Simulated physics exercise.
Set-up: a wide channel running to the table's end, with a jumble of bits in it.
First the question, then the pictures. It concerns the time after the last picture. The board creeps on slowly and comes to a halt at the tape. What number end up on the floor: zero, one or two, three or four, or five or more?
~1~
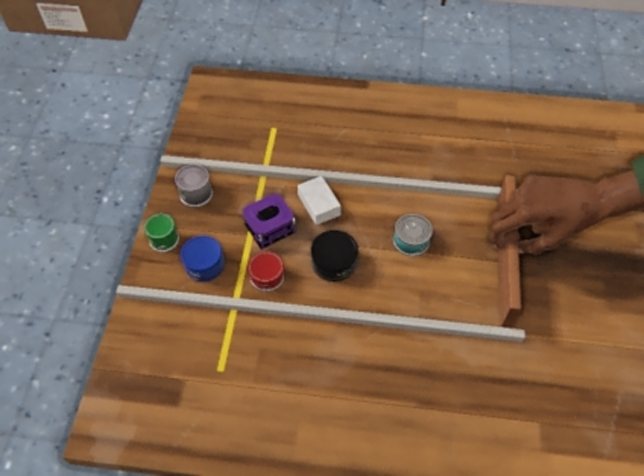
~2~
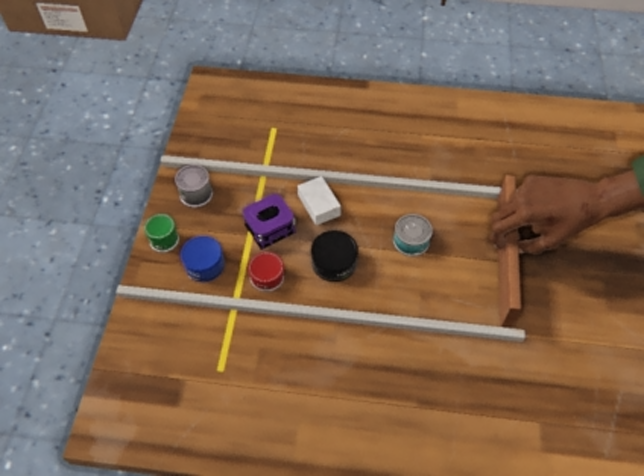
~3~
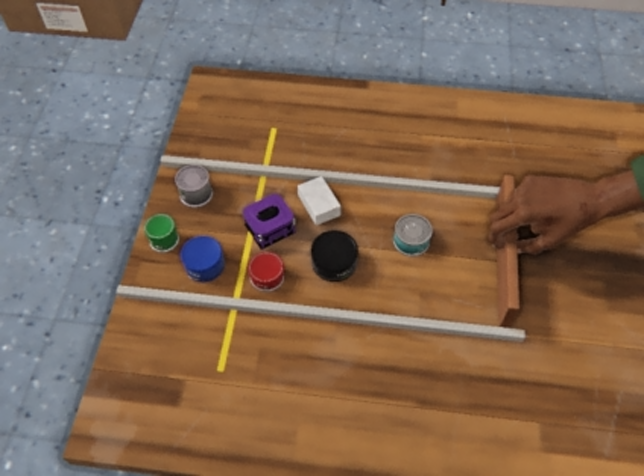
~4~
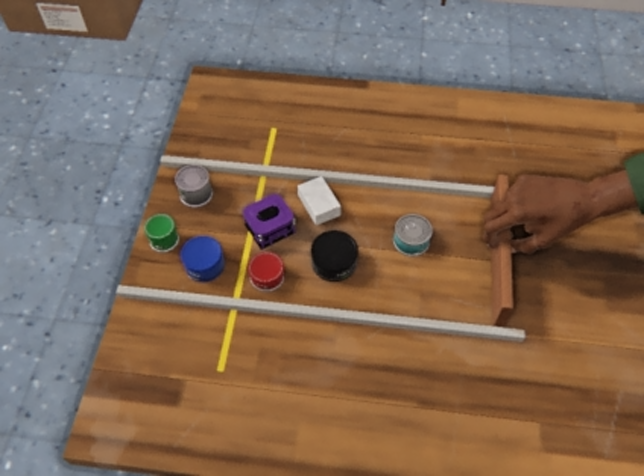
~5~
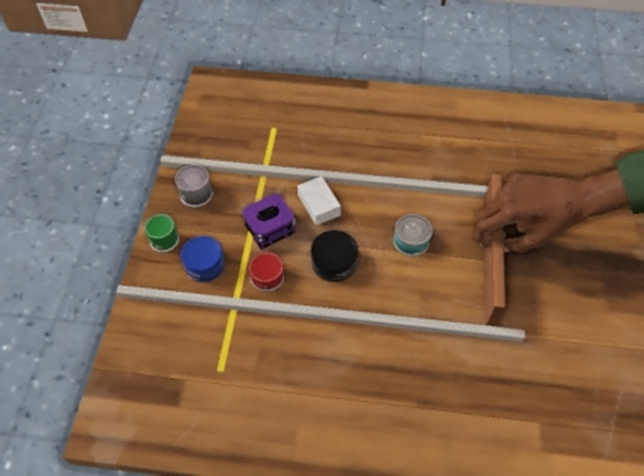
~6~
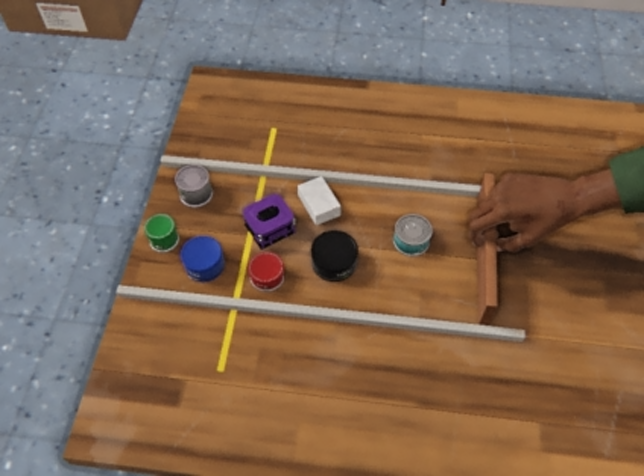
I predict that no one of them will leave the table.
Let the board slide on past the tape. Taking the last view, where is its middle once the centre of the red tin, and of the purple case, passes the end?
Red tin over the end: About (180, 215). Purple case over the end: About (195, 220).
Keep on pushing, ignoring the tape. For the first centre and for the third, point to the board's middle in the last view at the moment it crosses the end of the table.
At roughly (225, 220), then roughly (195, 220).
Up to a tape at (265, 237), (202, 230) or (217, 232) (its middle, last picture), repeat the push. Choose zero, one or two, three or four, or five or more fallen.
Going through the tapes in order, the count is zero, then 1 or 2, then one to two.
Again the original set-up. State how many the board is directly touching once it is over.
It's 3 of them.
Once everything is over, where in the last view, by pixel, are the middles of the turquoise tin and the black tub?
(236, 216) and (223, 248), roughly.
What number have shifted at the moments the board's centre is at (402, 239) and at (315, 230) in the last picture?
Respectively 1 and 5.
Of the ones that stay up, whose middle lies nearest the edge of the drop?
The one you want is the green pot.
Soon after, none off yet; green pot at rest near (162, 233); grey pot at rest near (194, 186); blue tub at rest near (203, 259).
In the end, the number that fall off is zero.
